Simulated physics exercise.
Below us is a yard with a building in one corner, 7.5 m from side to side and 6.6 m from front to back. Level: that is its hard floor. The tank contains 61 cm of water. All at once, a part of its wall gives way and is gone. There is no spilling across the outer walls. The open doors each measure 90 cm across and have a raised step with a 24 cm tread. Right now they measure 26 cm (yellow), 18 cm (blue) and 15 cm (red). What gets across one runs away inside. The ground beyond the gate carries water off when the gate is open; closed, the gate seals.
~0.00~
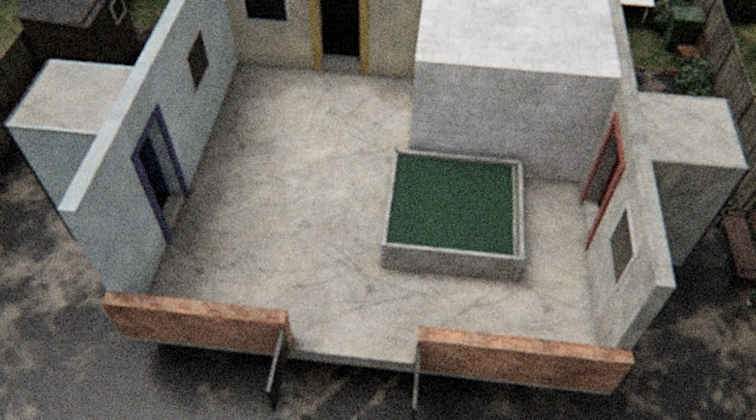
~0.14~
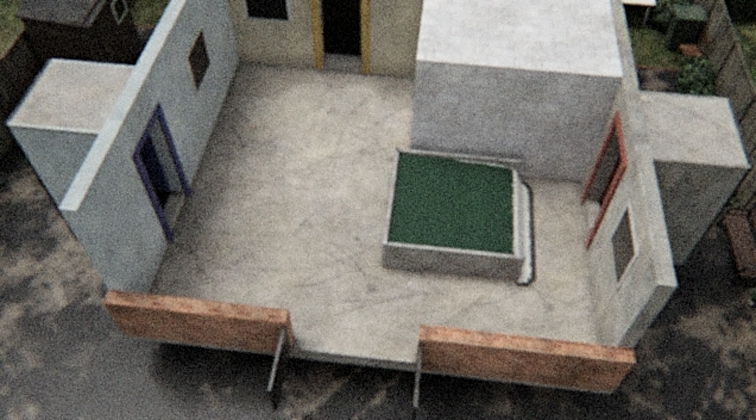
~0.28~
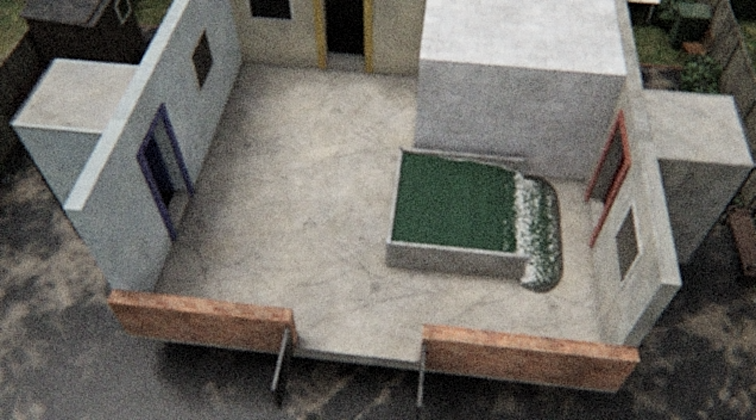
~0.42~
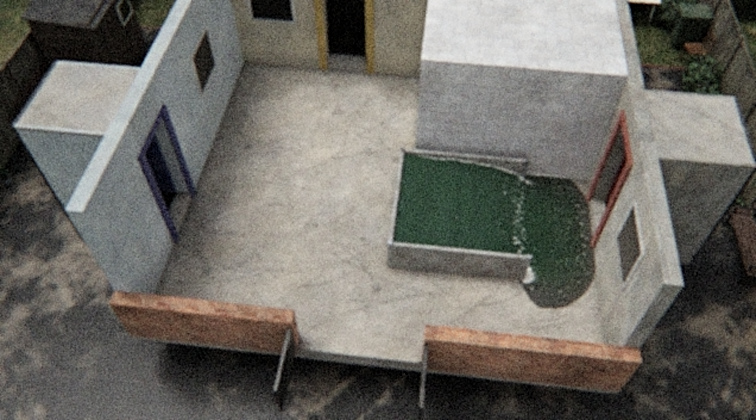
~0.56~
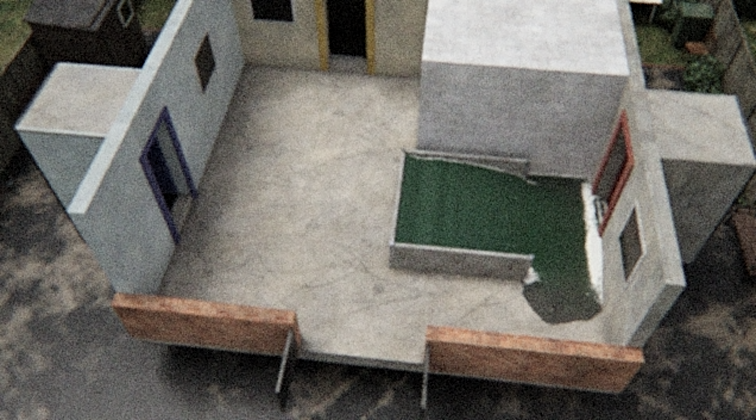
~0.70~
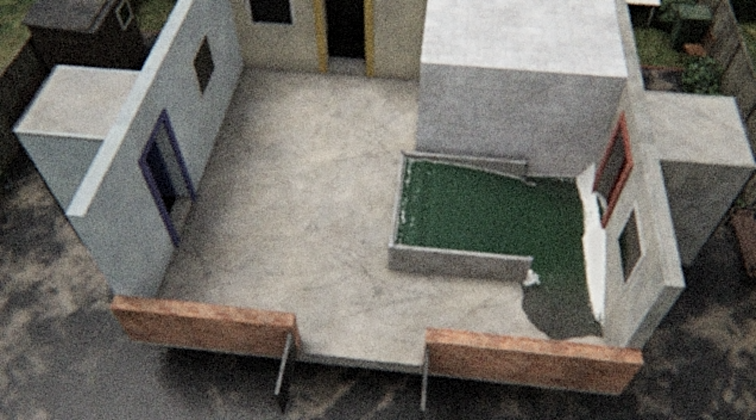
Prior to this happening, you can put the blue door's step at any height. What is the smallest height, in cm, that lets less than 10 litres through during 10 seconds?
About 8 cm.
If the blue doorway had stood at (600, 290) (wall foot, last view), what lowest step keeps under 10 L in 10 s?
Minimum: About 33 cm.
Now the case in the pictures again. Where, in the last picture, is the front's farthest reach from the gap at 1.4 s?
Roughly at (602, 370) in the last view.
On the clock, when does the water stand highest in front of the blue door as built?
Peak time: Around 5.5 s.
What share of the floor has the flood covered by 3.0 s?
Around 30 per cent of the free floor.
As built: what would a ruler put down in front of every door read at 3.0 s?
In cm - yellow: 0, blue: 0, red: 30.
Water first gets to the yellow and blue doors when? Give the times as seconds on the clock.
Yellow: 9.5 s, blue: 5.0 s.
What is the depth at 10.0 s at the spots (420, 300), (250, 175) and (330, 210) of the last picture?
6, 5 and 2 cm, respectively.
After 1.4 s water covers 10 % of the floor, deepest (46 cm) near (577, 224); it has not reached the blue door.
After 3.0 s water covers 30 % of the floor, deepest (36 cm) near (602, 370); it has not reached the blue door.
After 10.0 s water covers 85 % of the floor, deepest (13 cm) near (567, 366); 6 cm at the blue door, 0 litres in over its 18 cm step.
At the blue door as built, the water arrived by 5.1 s and peaked near 12 cm at 5.4 s.
Run again over the same 10 s with other heights there, 19 litres in over 7 cm, 3 litres over 9.5 cm. The limit of 10 litres is kept from about 8 cm up.
